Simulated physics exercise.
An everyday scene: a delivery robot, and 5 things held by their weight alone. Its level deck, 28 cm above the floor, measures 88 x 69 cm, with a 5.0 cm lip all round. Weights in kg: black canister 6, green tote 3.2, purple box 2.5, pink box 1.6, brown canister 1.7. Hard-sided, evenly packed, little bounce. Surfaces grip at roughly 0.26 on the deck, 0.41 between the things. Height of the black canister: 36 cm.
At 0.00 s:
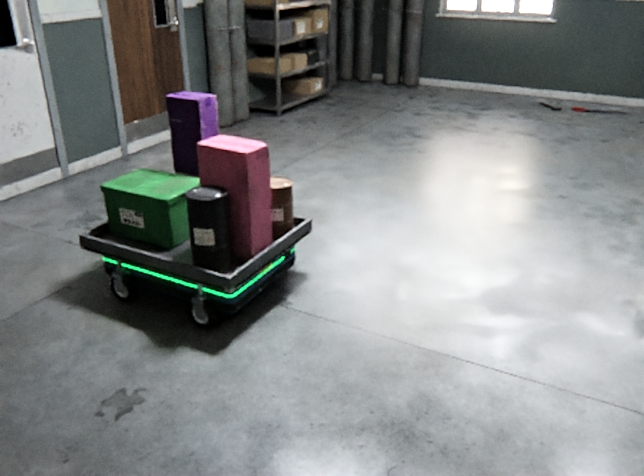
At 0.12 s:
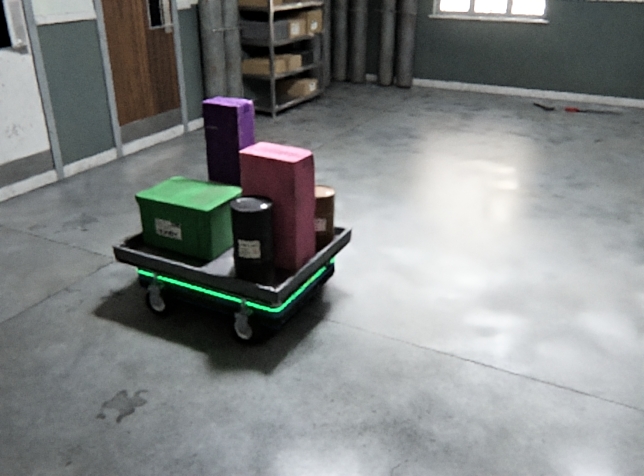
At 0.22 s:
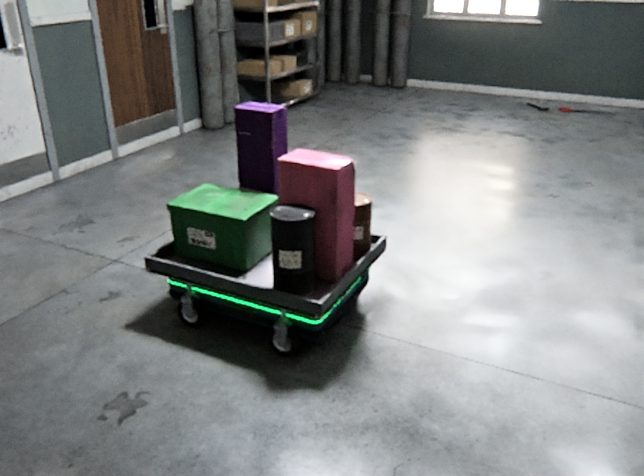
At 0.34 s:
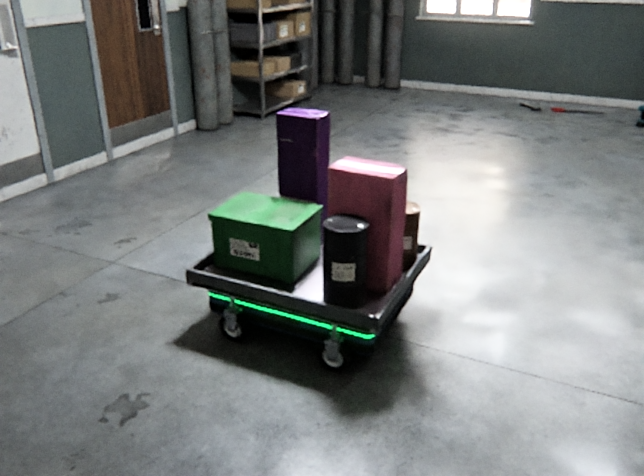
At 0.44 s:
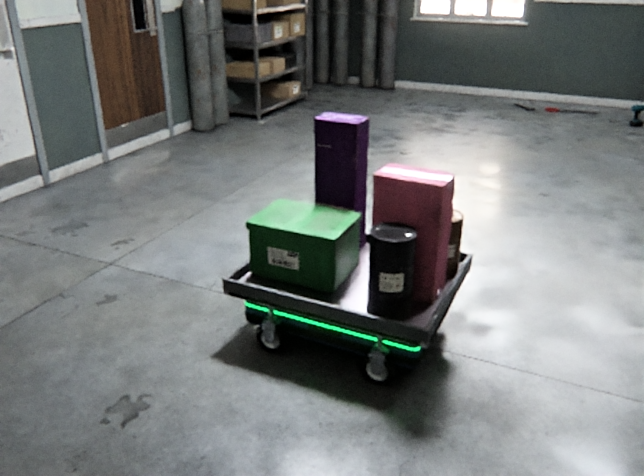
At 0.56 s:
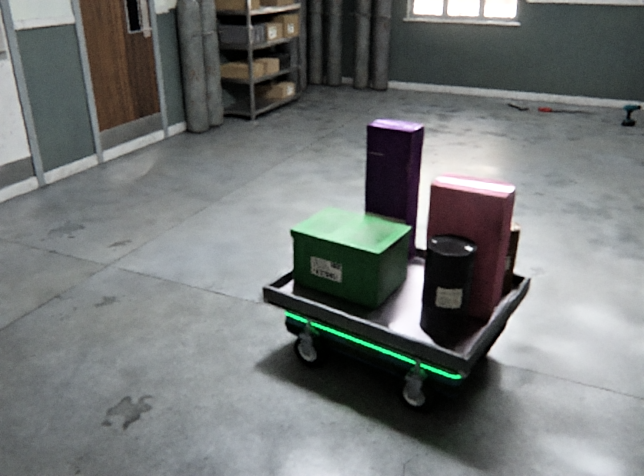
A low, wheeled delivery robot with a glowing green strip rolls across a grey concrete floor in a workshop-like room, seen from slightly above. Its lipped deck carries a green tote at left, a purple box behind, a black canister in front, and a pink box and brown canister at right. It moves rightward and nearer, finally turning slightly as the pink box shifts a little, while the view drifts slightly.
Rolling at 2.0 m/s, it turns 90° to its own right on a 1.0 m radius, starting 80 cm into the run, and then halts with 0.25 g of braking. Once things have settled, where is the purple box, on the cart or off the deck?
The purple box ends off the deck.
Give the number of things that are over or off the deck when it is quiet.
That comes to 4.
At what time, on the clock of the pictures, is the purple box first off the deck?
Near 0.8 s.
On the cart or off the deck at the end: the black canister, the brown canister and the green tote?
The black canister ends off the deck; the brown canister ends off the deck; the green tote is still on the cart.
After 1.16 s, cart 232 cm along, turned 79°; purple box now off the deck; black canister 19° off upright; pink box 18° off upright.
After 1.76 s, cart 330 cm along, turned 90°; black canister and brown canister now off the deck; green tote moved 25 cm; pink box 16° off upright.
In the end (3.1 s), off the deck, black canister, purple box and brown canister; toppled on the cart, pink box; not toppled but over 10 cm from the start, green tote.
